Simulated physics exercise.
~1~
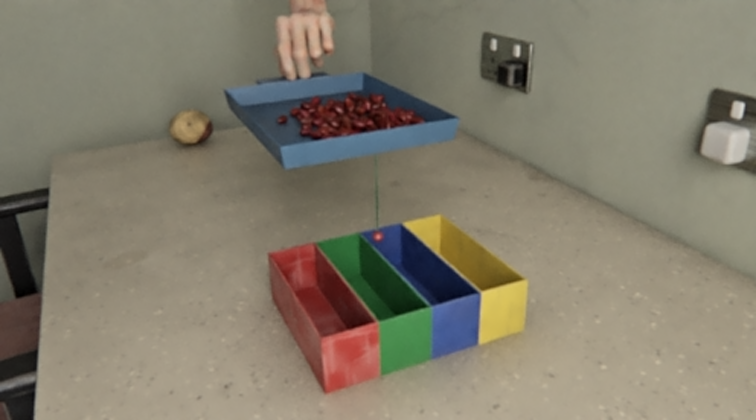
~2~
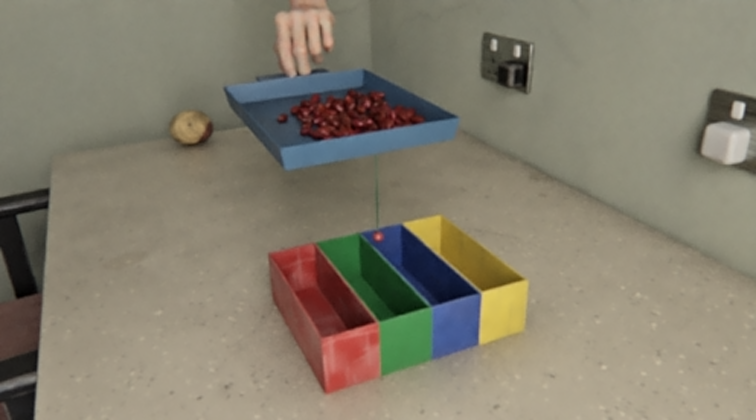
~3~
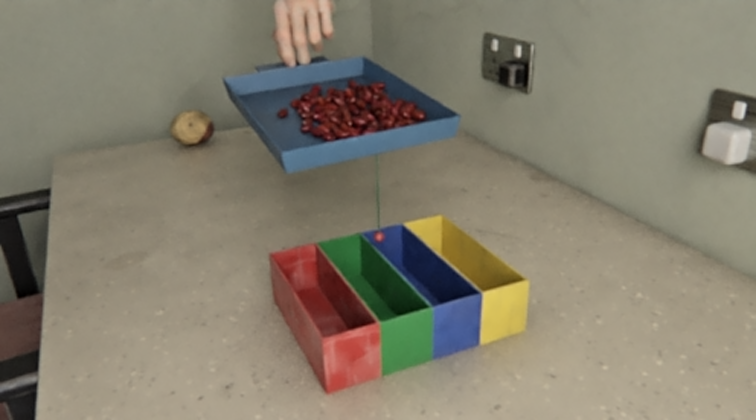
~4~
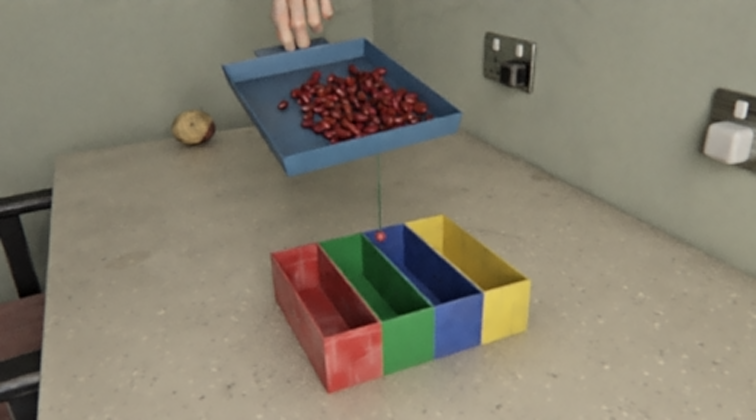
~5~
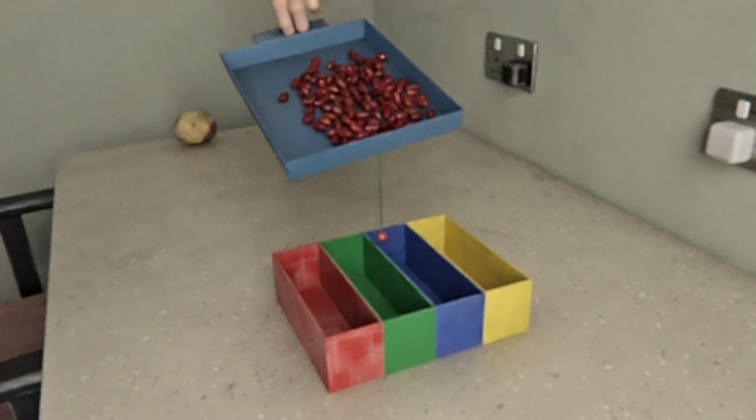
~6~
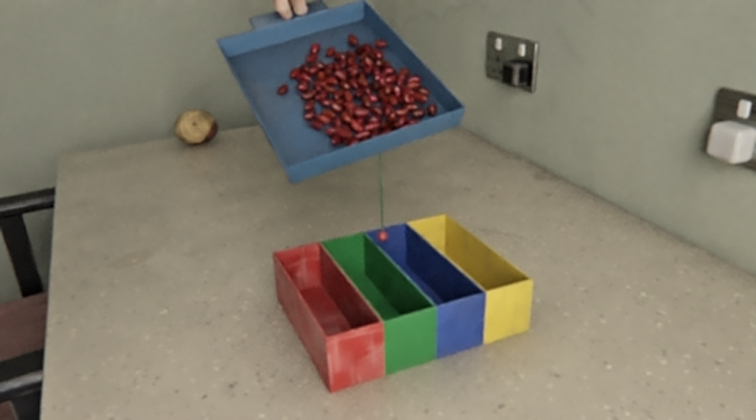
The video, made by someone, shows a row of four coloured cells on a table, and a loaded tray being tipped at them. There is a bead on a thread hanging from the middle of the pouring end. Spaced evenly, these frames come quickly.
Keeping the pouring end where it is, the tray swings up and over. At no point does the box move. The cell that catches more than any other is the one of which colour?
It is the red one.
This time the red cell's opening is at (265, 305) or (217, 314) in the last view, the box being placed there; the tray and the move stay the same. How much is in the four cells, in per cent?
In order: 100 per cent and 100 per cent.
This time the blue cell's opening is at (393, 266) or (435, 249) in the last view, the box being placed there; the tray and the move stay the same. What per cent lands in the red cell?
Roughly 30% on the first try and 50% on the second.
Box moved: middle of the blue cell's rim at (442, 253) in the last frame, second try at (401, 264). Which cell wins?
Try 1: Red. Try 2: The green one.
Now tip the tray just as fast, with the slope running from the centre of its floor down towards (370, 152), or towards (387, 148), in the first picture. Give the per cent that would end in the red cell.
Lab note: Try 1 = 10 %, try 2 = 0 %.
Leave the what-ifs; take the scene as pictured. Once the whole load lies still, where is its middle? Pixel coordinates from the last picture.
I'd place the middle at about (333, 325).
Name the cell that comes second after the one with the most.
The answer here is green.
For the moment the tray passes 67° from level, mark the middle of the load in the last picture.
I'd put the middle of the pieces at roughly (344, 113).
Soon after the last picture, tray tipped steeply; nearly all on the tray; a stray few falling or outside the box.
A little later, tray tipped past a quarter turn; about two thirds on the tray; a small part in the red cell; a stray few in the green cell; about a quarter falling or outside the box.
Later still, tray tipped past a quarter turn; about two thirds in the red cell; about a quarter in the green cell; a stray few in the blue cell; a small part falling or outside the box.
At rest, tray tipped past a quarter turn; about two thirds in the red cell; about a quarter in the green cell; a stray few in the blue cell; none in the yellow cell; a small part outside the box.
